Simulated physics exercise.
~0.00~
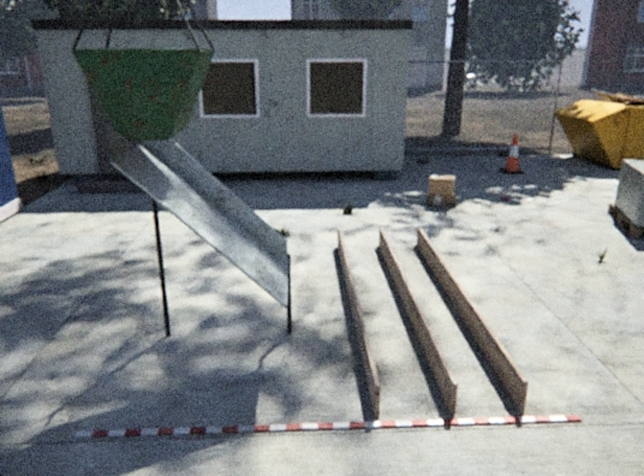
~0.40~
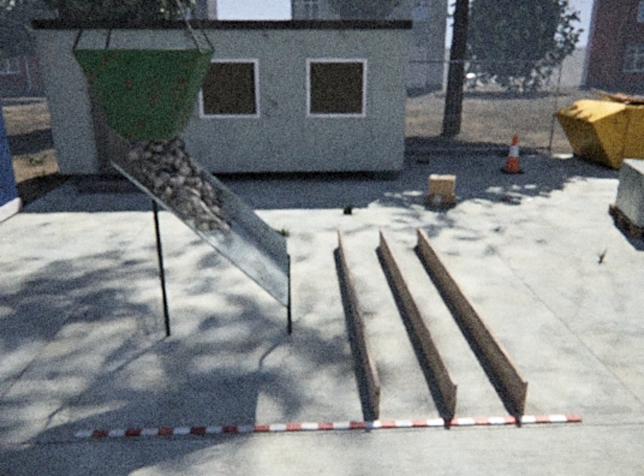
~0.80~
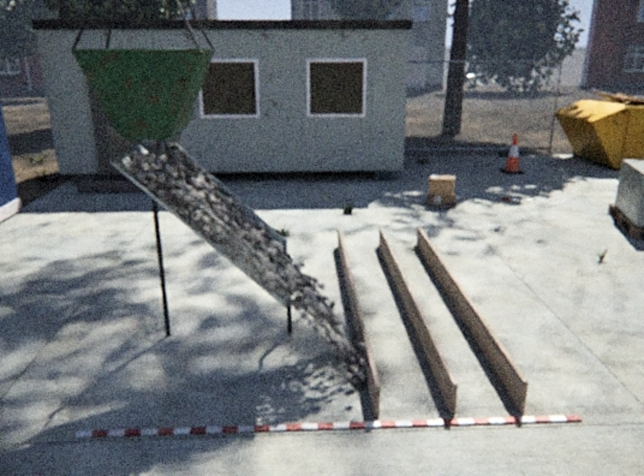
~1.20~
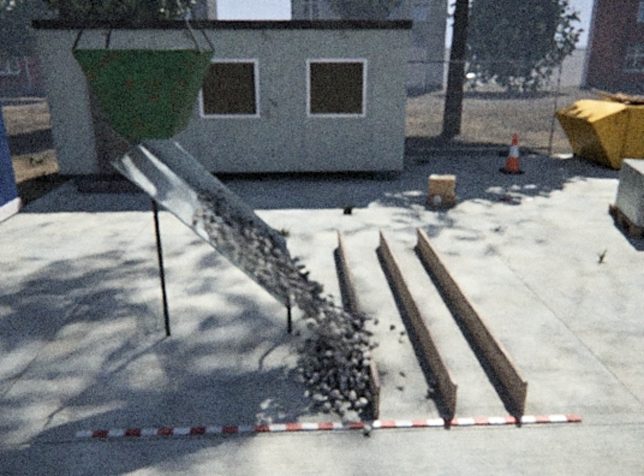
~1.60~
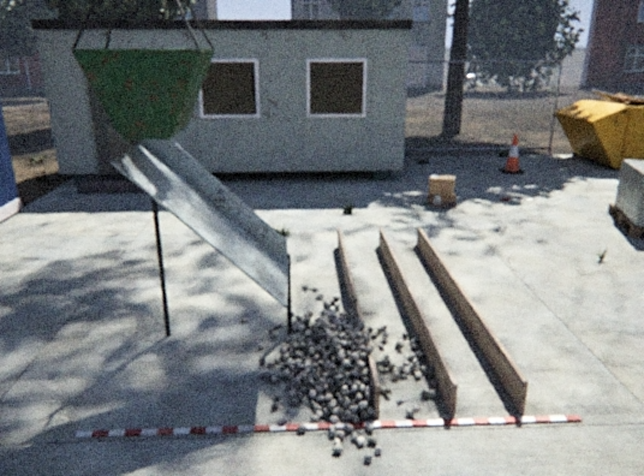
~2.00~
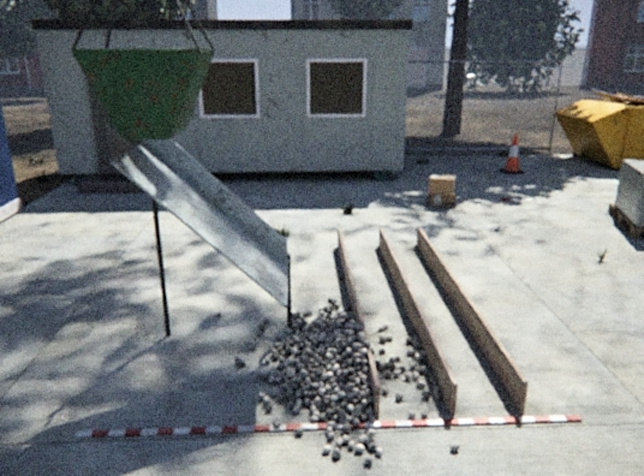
The clip opens on a sunlit concrete yard, where a green skip sits above a sloping steel chute, with three low boards standing to the right and a red and white striped strip along the ground. Grey rounded stones drop out of the skip and slide down the chute to the right. They pour off its lower end and land beside the nearest board, where a heap builds up. A few hop over it into the left bay. The chute empties, and most stones finally lie piled left of the boards, with some scattered across the striped strip and the right bay empty.
